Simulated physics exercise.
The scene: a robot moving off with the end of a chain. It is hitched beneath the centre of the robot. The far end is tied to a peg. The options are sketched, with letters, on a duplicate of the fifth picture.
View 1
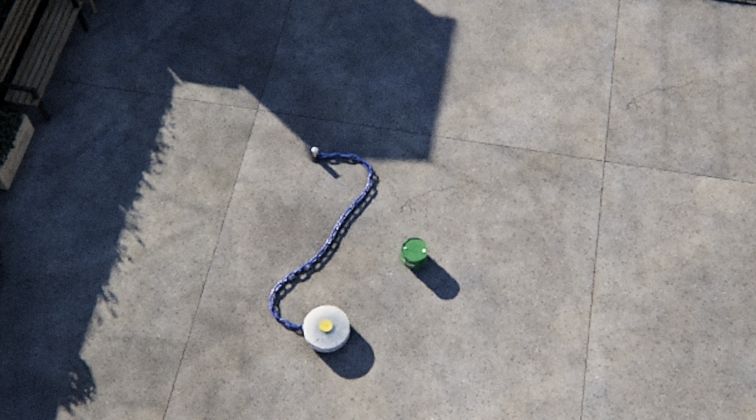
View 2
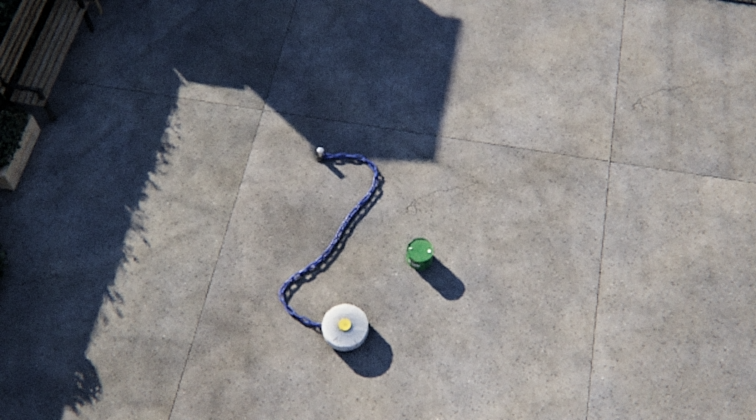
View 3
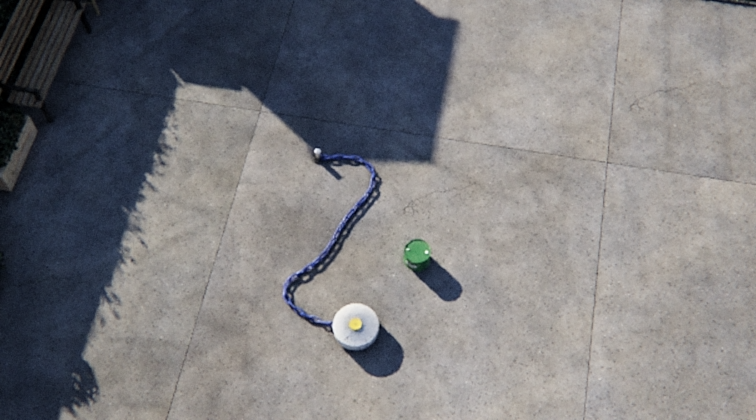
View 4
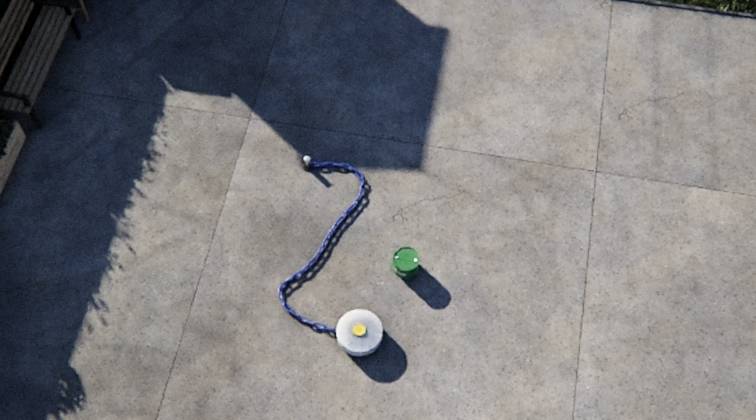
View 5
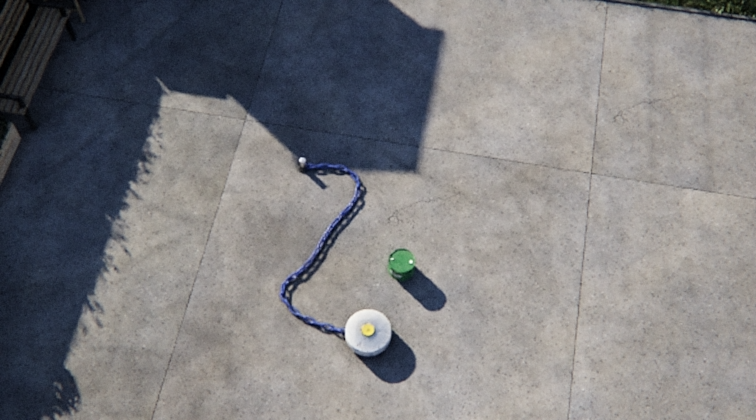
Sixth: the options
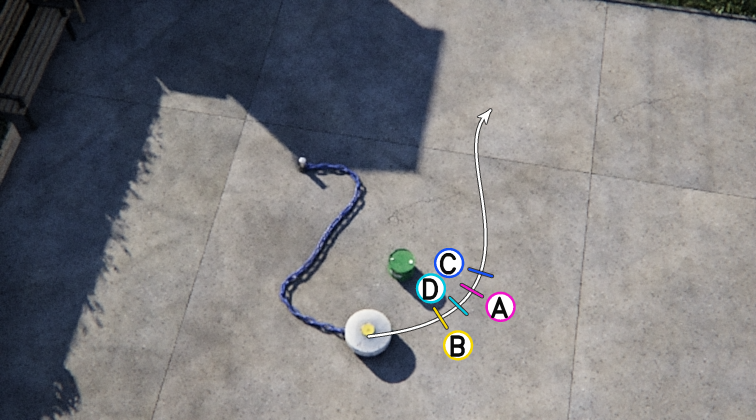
A round white robot with a yellow centre crept a short way to the right across the sunlit paving, drawing along the end of a blue chain tied to a peg, while a green pot stood nearby.
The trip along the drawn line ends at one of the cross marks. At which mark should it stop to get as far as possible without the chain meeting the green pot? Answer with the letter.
No farther than C.
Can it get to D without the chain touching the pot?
Yes.
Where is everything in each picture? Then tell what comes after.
In the first picture, robot (327, 329); peg (316, 153); green pot (415, 254).
In the second picture, robot (345, 328); peg (321, 154).
In the third picture, robot (356, 327); peg (318, 155).
In the fourth picture, robot (360, 333); peg (308, 162).
In the fifth picture, robot (368, 333); peg (303, 164); green pot (402, 265).
On the marked copy, A at (472, 291); B at (440, 318); C at (481, 273); D at (458, 306); the route from (368, 337) via (486, 241) to (490, 110).
Taking C. A third of the way, robot (418, 324), middle of the chain (318, 250).
Two thirds of the way, robot (460, 301), middle of the chain (323, 251).
When it is over, robot (481, 269), middle of the chain (334, 253); nothing has been touched.
As for the rest, A is safe but short; B is safe but short; D is safe but short.
